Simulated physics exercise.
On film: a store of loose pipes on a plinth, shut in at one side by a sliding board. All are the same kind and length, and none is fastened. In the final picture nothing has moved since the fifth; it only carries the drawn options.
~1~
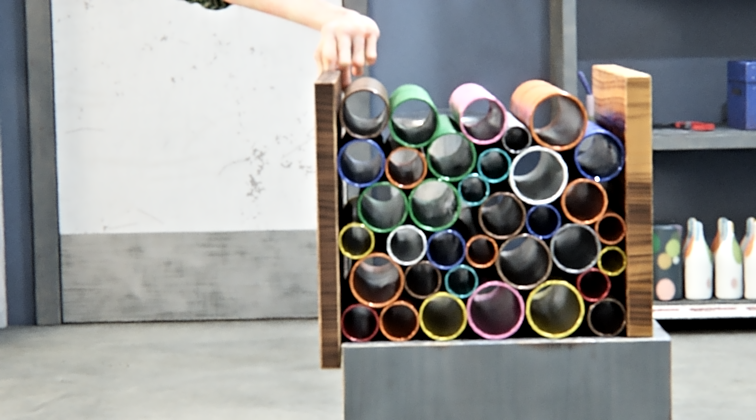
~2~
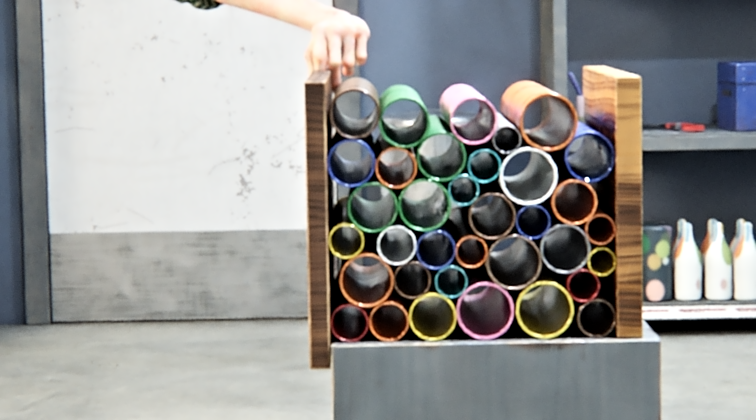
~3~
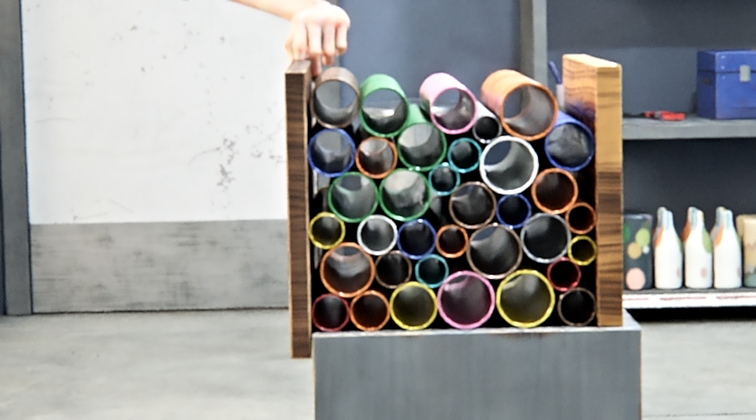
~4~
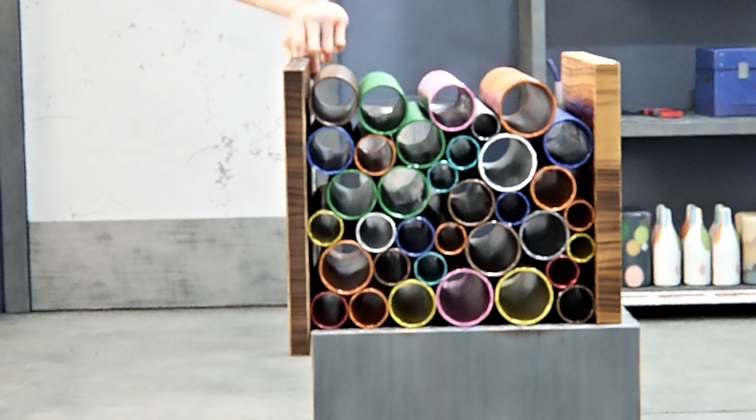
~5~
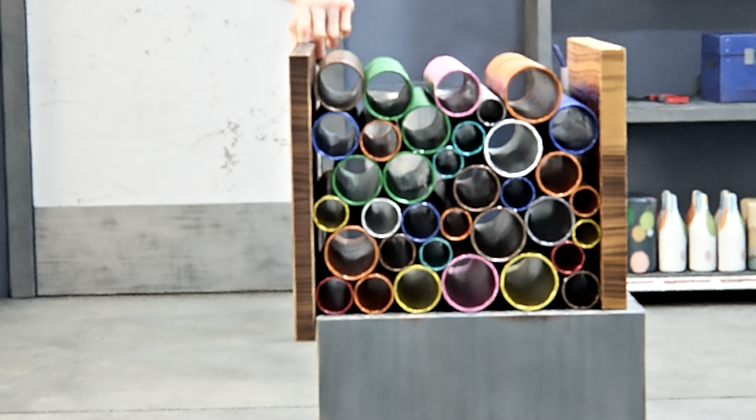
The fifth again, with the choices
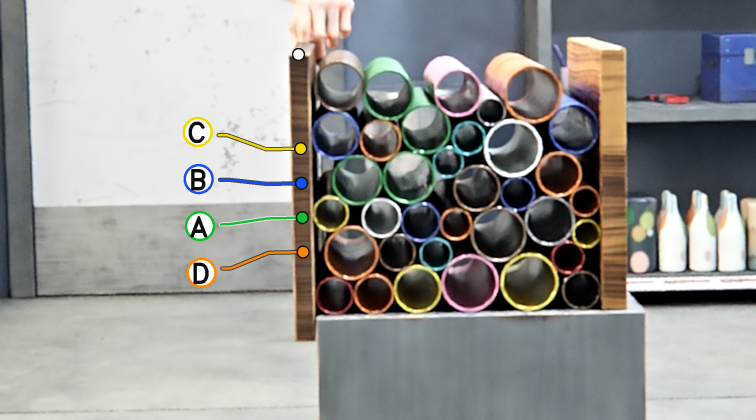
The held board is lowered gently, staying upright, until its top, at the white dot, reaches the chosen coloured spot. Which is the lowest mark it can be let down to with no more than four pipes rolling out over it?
Mark A is as low as it can go.
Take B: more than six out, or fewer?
It loses fewer than six.
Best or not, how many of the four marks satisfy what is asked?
Three of the four.
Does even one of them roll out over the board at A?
At A: Yes.
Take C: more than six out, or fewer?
Fewer than six.
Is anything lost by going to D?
Yes, at D.
On the copy, A at (302, 218); B at (301, 184); C at (300, 148); D at (303, 252); the white dot at (298, 54).
On A. First, top of the board (311, 128).
Then, top of the board (313, 212).
Finally, top of the board (313, 217), two out over the board.
By contrast, B two out over the board; C none out over the board; D more than four out over the board.
